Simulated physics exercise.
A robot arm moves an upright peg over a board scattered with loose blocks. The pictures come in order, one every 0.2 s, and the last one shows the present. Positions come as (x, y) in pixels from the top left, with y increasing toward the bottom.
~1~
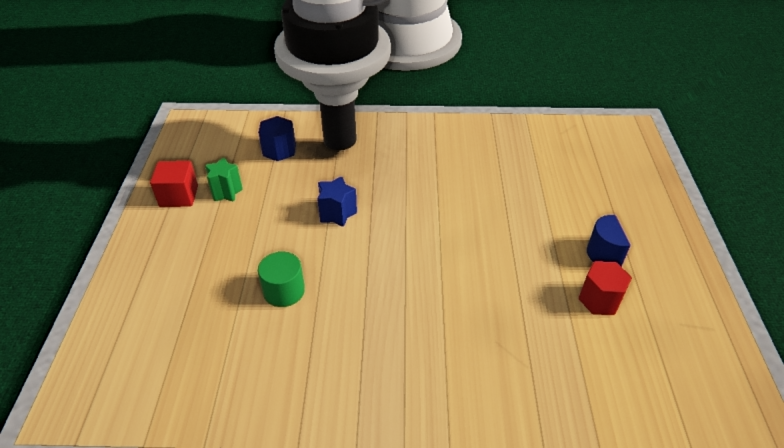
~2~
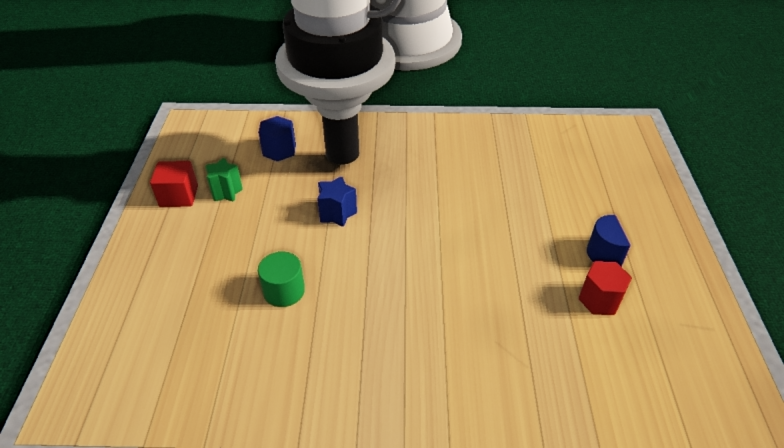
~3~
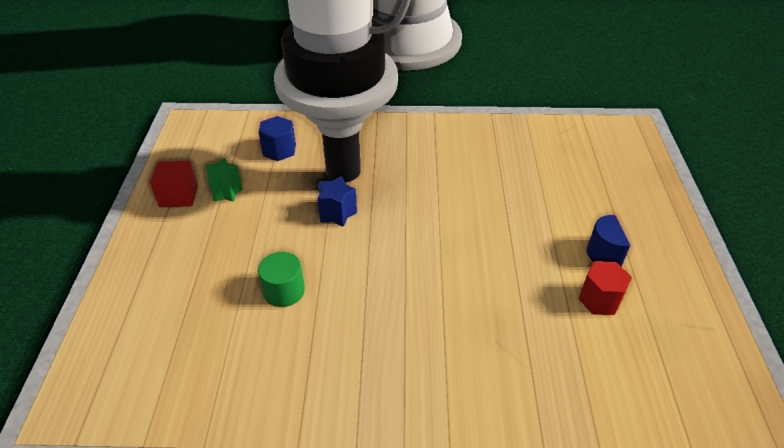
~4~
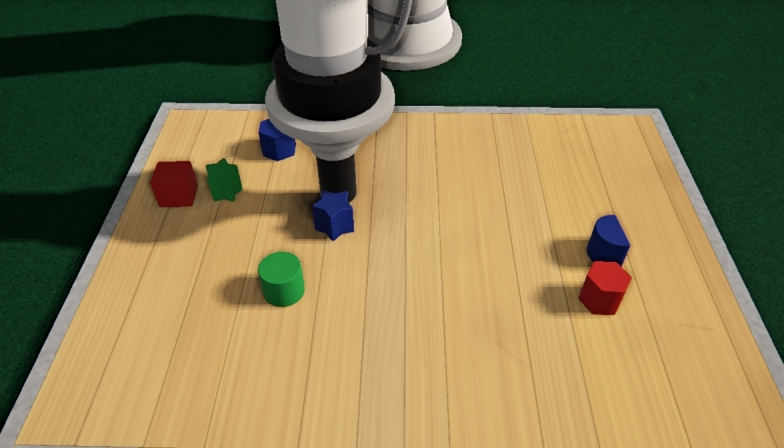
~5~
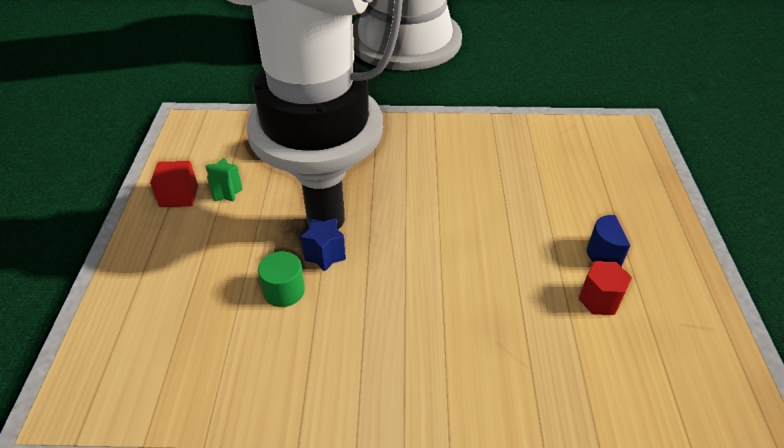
A robot arm lowered its black peg toward the viewer across a wooden board of scattered blocks, reached the blue star, and pushed it a short way forward and slightly left, near the green round block.
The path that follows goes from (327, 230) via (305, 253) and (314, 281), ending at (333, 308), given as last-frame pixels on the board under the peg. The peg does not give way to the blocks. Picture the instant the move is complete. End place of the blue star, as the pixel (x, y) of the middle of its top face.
The point I'd pick in the picture is (357, 308).
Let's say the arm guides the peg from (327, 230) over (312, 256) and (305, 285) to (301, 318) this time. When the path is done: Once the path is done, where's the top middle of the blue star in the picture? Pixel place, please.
Located at (331, 308).
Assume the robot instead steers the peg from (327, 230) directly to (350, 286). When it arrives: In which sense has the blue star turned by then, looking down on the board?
Looking down, it rotates clockwise.
On the path given first. One third of the way, peg (304, 244); blue star (319, 252), turned 30° anticlockwise.
Two thirds of the way, peg (313, 272); green round block (275, 280); blue star (334, 280), turned 40° anticlockwise.
At the end, peg (332, 299); green round block (275, 280); blue star (357, 308), turned 40° anticlockwise.
